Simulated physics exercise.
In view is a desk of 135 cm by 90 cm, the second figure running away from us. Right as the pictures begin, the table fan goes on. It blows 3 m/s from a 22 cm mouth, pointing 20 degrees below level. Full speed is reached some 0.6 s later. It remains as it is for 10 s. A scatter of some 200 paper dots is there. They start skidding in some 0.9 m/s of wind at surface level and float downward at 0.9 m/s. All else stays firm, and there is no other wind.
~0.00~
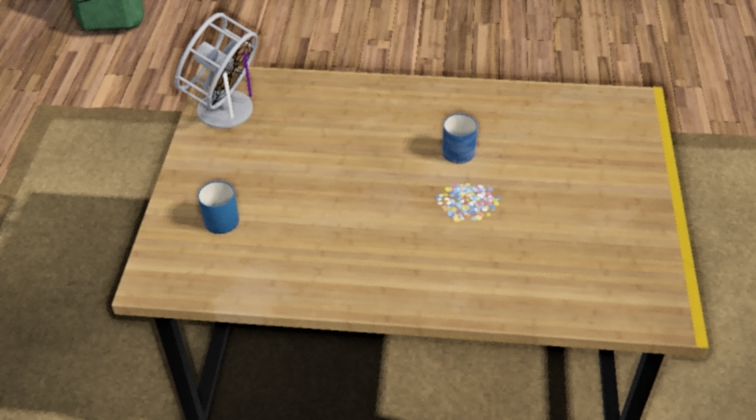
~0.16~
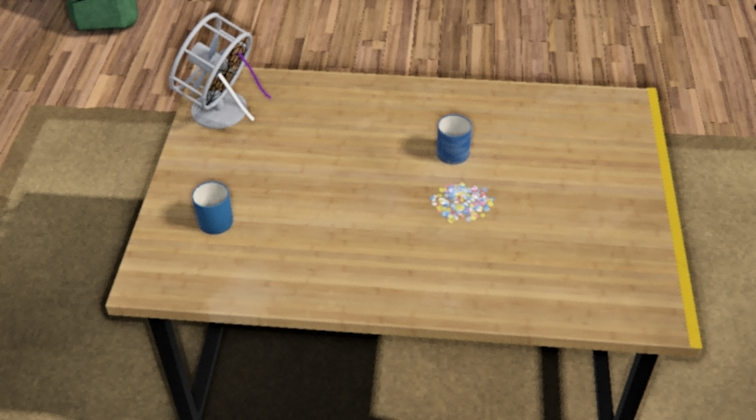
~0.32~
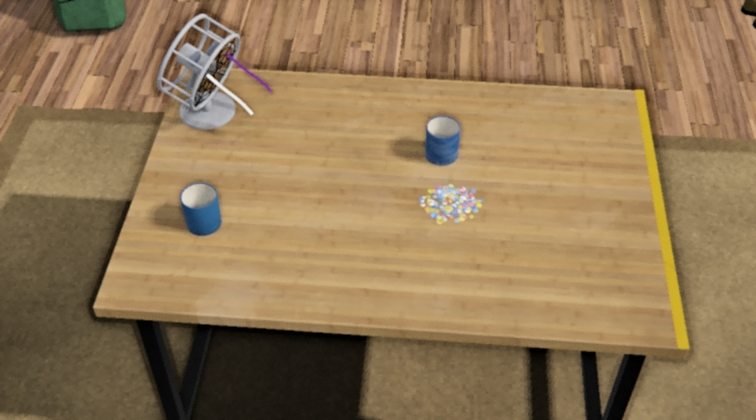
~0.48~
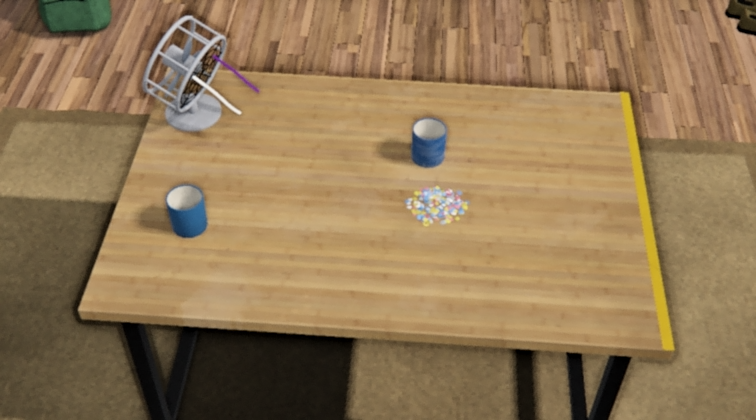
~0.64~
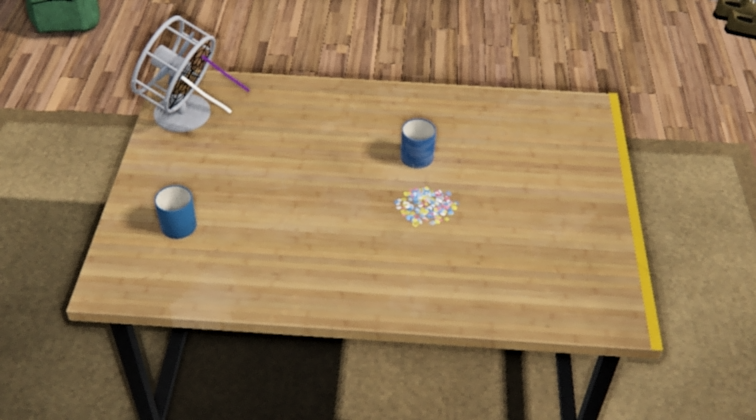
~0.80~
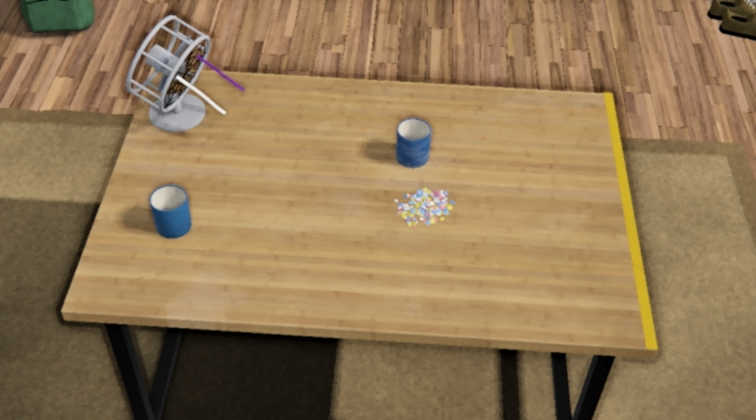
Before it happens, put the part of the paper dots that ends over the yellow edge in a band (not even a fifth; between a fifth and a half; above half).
Of everything, the fraction resting over the yellow edge comes to over one half.
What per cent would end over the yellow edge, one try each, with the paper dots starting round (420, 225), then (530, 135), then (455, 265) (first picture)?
First try near 0 %, second near 100 %, third near 0 %.
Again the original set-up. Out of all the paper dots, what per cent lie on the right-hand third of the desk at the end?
Around 0 per cent.
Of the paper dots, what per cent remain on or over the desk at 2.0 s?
That works out to roughly 20 % remaining.
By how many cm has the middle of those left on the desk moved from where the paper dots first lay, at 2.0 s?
Around 40 cm from the start.
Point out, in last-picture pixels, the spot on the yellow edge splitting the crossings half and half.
At about (640, 249).
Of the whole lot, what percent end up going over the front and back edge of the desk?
About 15 per cent front and 0 per cent back.
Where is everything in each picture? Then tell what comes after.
The middle of the paper dots is near (468, 200), none has stirred yet and the mouth of the table fan is at (217, 62), in the first frame.
The middle of the paper dots is near (462, 200), none has stirred yet and the yellow edge is centred on (676, 202), in the second frame.
The middle of the paper dots is near (450, 201), none has stirred yet, the top of a mug is at (444, 127) and the top of a mug is at (199, 195), in the third frame.
The middle of the paper dots is near (437, 204) and none has stirred yet, in the fourth frame.
The middle of the paper dots is near (426, 204) and none has stirred yet, in the fifth frame.
The middle of the paper dots is near (426, 207), the farthest in sight from the table fan is at (446, 214) and about 15 % have left their places, in the sixth frame.
After 2.0 s, 24 % are on the move or not yet settled, 59 % are over the yellow edge; the middle of those still in play is near (571, 200).
After 3.2 s, 8 % are on the move or not yet settled, 80 % are over the yellow edge.
After 5.5 s, 0 % are on the move or not yet settled, 82 % are over the yellow edge.
After 10.0 s, at the end, 82 % are over the yellow edge.
